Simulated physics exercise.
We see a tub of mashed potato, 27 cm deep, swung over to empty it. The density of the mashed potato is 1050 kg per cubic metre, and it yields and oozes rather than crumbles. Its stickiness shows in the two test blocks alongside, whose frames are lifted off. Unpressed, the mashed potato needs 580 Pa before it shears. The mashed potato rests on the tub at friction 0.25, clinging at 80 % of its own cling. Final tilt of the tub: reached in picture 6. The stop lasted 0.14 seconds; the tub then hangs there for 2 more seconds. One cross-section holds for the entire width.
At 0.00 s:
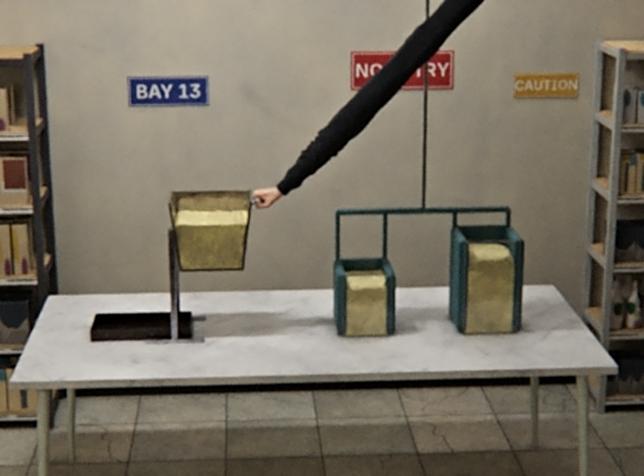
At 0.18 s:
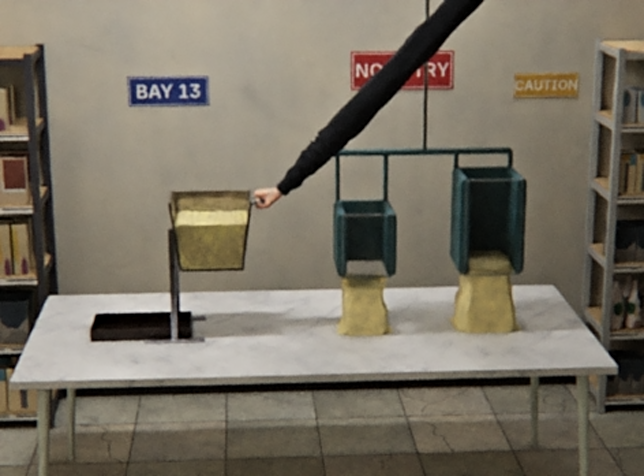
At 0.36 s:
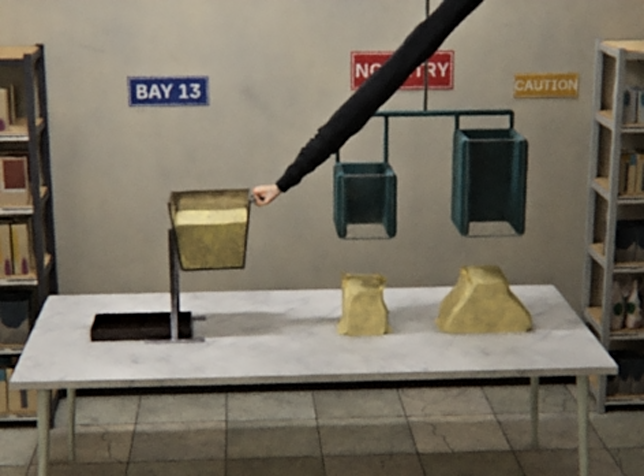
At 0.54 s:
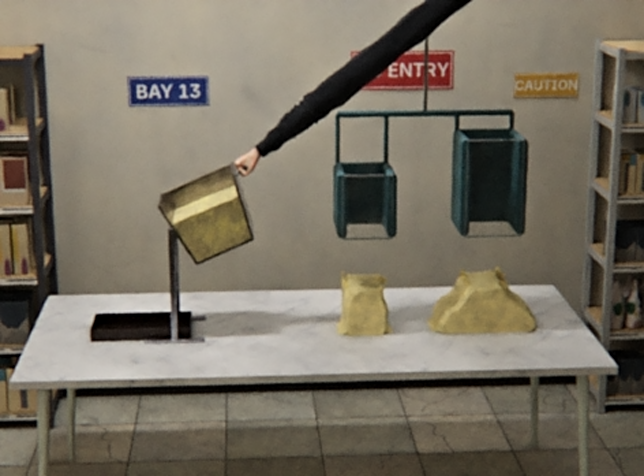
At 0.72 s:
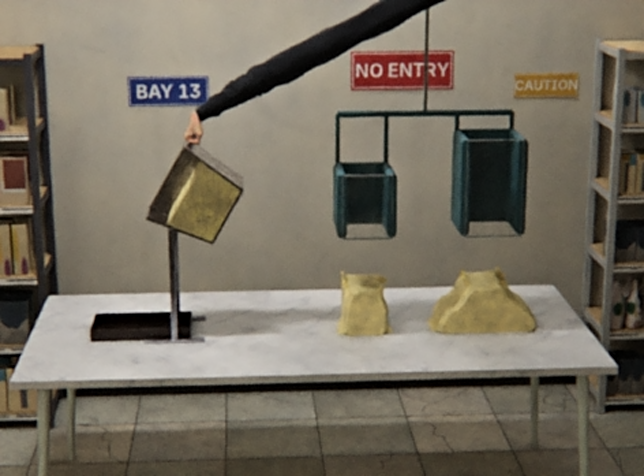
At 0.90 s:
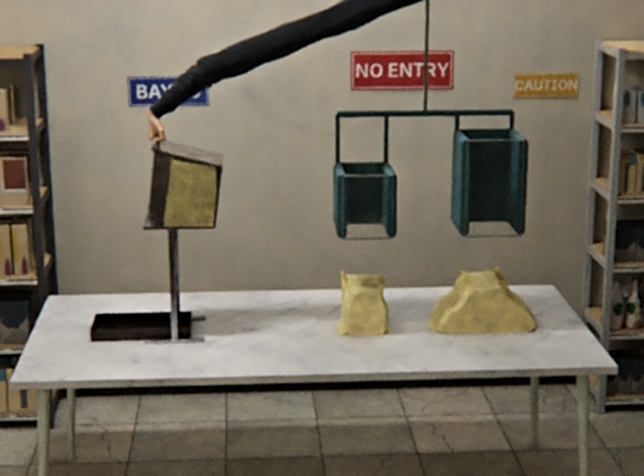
Teal molds lift off two yellow mash blocks, the right one slumps, and a hand tilts a tub leftward.
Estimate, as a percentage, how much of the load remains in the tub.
I would say about 99 per cent remains in the tub.
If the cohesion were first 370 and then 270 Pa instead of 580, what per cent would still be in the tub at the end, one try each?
The two runs give near 60 % and near 50 % respectively.
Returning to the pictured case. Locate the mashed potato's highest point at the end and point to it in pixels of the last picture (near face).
I'd point to somewhere around (193, 178).
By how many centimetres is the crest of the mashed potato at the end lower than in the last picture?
The top ends up some 7 cm below its level in the last picture.
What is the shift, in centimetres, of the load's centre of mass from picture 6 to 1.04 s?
Around 3 centimetres.
After 1.04 s, the tub is at 82 degrees and holds 100 %.
After 1.21 s, the tub is at 82 degrees and holds 100 %.
After 1.38 s, the tub is at 82 degrees and holds 99 %.
After 1.55 s, the tub is at 82 degrees and holds 99 %.
After 2.90 s, at the end, the tub is at 82 degrees and holds 99 %.
